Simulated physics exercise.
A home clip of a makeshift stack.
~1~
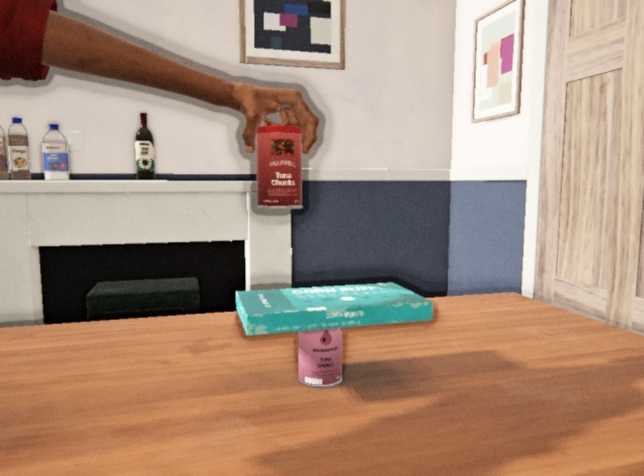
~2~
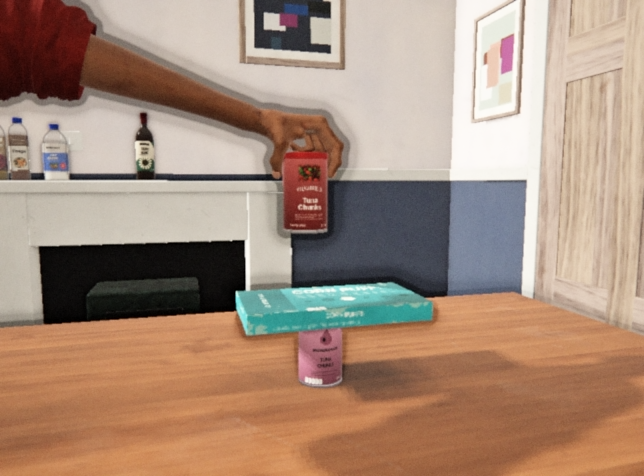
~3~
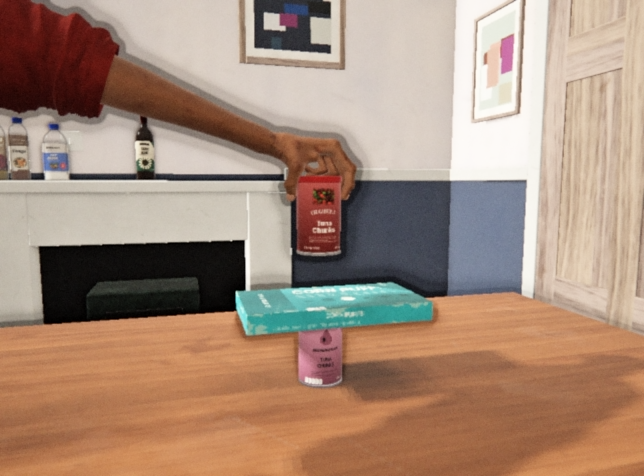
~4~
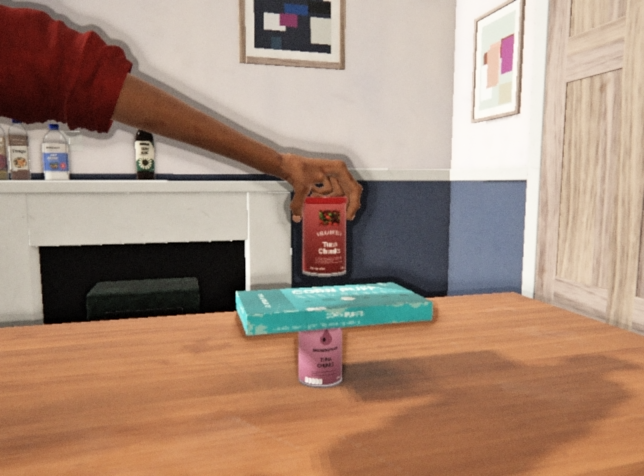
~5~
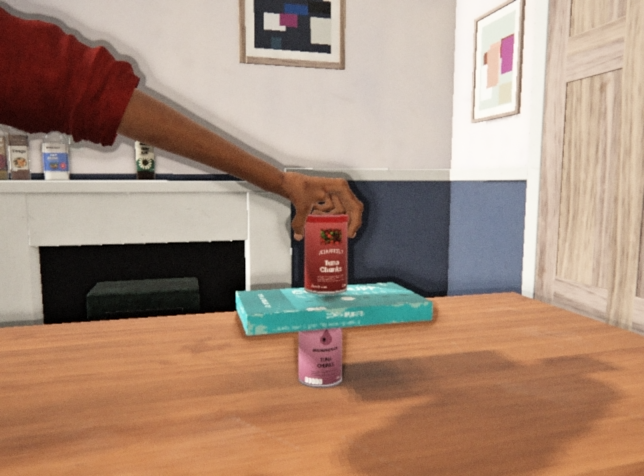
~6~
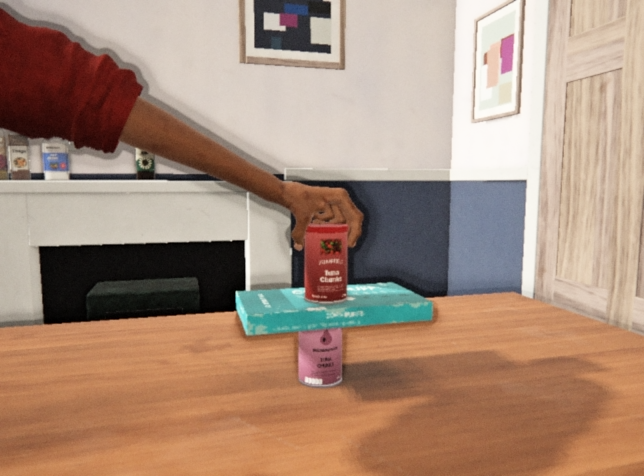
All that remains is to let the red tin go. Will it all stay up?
In the end the stack holds.
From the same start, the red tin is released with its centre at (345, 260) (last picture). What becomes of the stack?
Then it keeps its balance.
Then, 0.80 s on from there, no change.
Then, 1.70 s on from there, red tin resting near (326, 263).
In the end, all 3 unmoved. At the end, from the last picture's camera, red tin near (326, 263). The stack stays up.
